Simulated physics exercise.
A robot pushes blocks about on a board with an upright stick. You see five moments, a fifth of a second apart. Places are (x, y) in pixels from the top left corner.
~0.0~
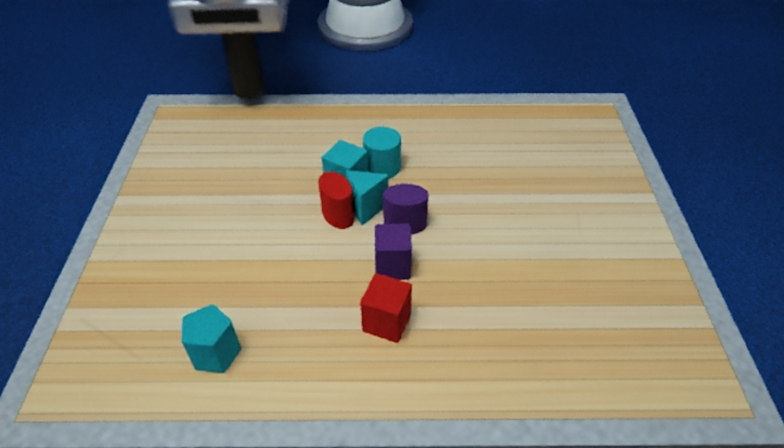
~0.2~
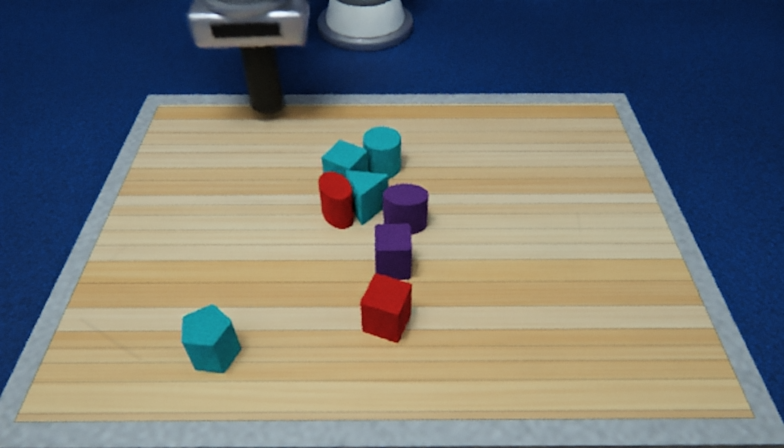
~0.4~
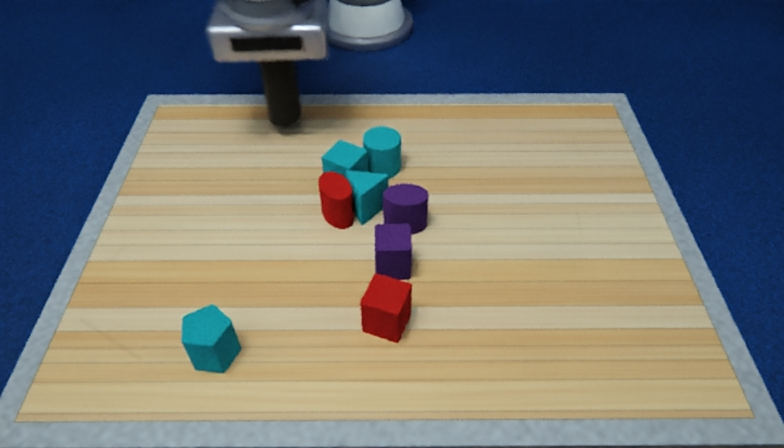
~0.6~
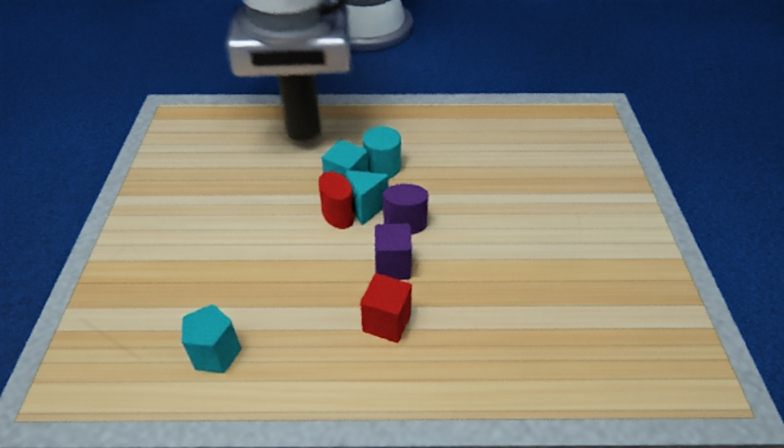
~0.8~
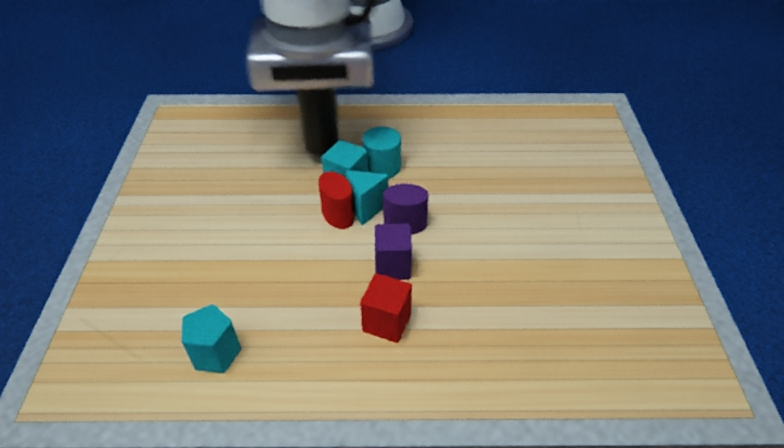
A robot arm lowered its dark upright stick over the far side of a wooden board, moving steadily right and nearer toward a cluster of turquoise, red and purple blocks, which all stayed still.
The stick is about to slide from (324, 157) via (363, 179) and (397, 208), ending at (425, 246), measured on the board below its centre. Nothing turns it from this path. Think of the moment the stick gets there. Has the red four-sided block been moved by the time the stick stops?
No, it doesn't check out.
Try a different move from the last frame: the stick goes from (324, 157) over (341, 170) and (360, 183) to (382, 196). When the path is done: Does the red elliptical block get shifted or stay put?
It gets pushed out of place.
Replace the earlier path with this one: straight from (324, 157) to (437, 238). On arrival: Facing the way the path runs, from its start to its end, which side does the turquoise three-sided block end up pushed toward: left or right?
Rightward.
On the path given first. One third of the way, stick at (363, 167); red elliptical block at (329, 191), turned 15° clockwise; turquoise four-sided block at (363, 173), turned 55° clockwise; turquoise three-sided block at (366, 193), turned 15° anticlockwise; turquoise disc at (398, 140).
Two thirds of the way, stick at (398, 197); red elliptical block at (329, 191), turned 15° clockwise; turquoise four-sided block at (379, 202), turned 90° clockwise; turquoise three-sided block at (361, 221), turned 25° clockwise; turquoise disc at (406, 143); purple elliptical block at (417, 206), turned 70° anticlockwise.
At the end, stick at (426, 234); red elliptical block at (329, 191), turned 15° clockwise; turquoise four-sided block at (382, 216), turned 125° clockwise; turquoise three-sided block at (352, 228), turned 50° clockwise; turquoise disc at (406, 143); red four-sided block not moved; purple elliptical block at (439, 246), turned 60° anticlockwise.
